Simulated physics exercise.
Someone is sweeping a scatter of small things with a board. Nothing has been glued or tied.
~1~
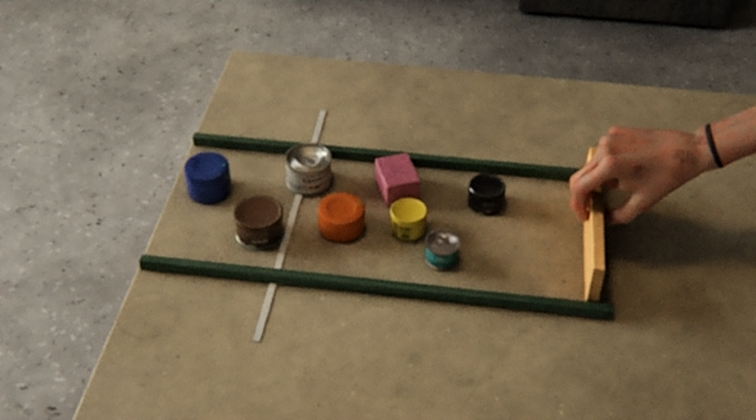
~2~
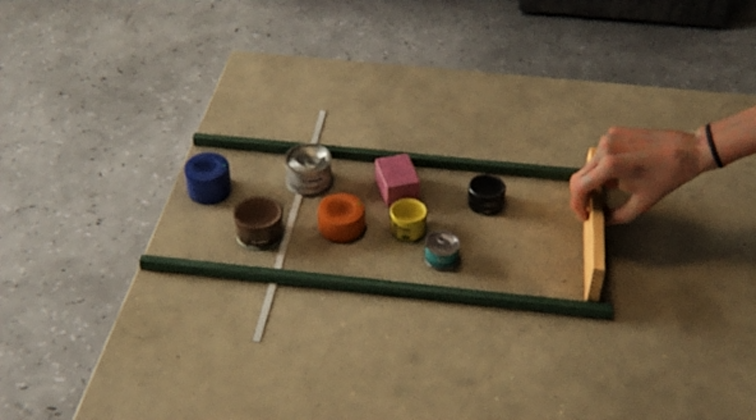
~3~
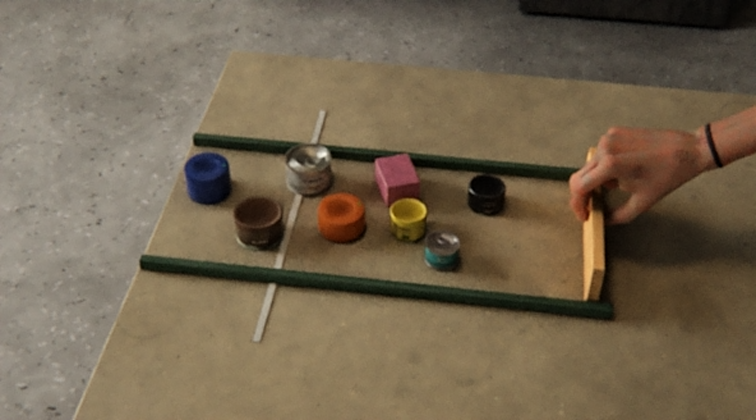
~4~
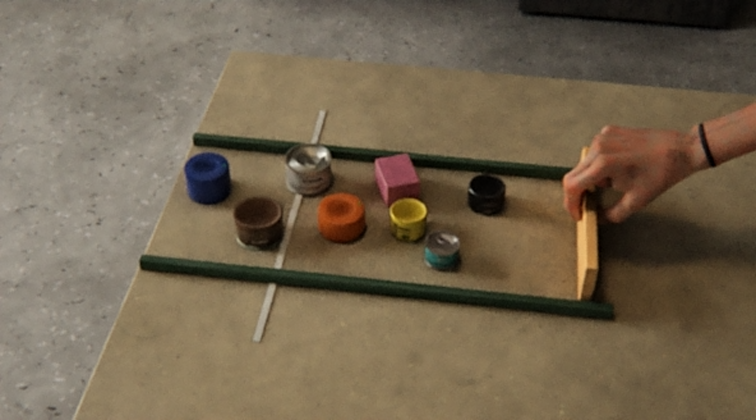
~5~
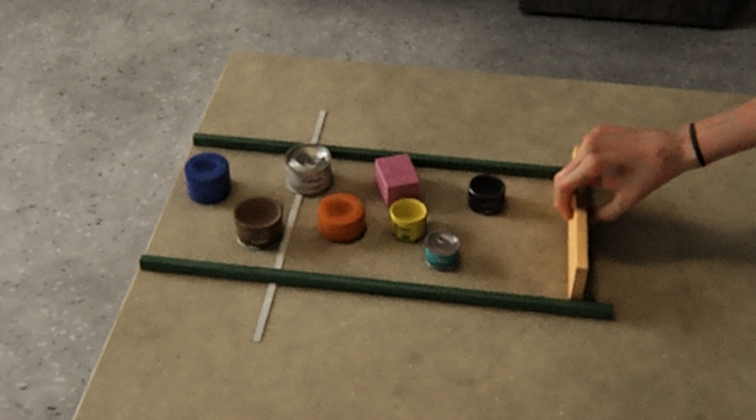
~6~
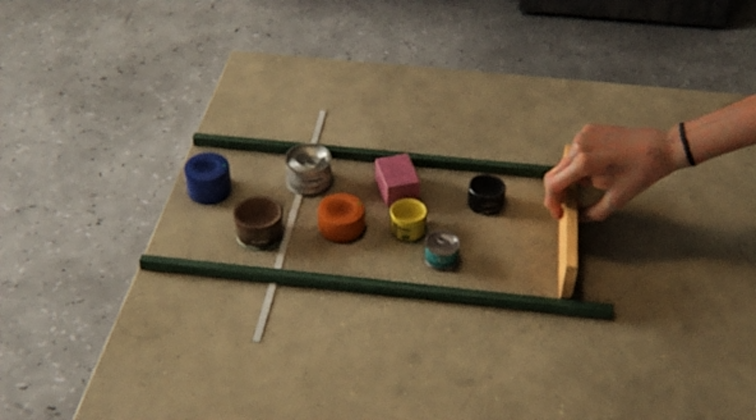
A hand slides an upright wooden board slightly left between two green rails, touching nothing else.
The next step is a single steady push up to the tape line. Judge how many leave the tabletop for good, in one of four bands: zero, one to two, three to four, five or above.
I predict nothing comes down off the table.
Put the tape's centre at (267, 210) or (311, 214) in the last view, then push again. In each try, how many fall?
Respectively 0 and 0.
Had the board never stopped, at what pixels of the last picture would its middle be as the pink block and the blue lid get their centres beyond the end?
Roughly at (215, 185) and roughly at (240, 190).
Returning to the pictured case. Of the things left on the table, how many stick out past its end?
I count 0 overhanging.
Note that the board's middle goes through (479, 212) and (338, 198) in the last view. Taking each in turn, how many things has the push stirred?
1 and 7.
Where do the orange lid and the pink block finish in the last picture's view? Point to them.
Orange lid: About (237, 209); pink block: About (258, 160).
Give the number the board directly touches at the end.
It's 3 of them.
Early on, none off yet; blue lid at rest near (208, 178); brown tin at rest near (259, 223); white tin at rest near (309, 170).
Finally, the number that fall off is zero.
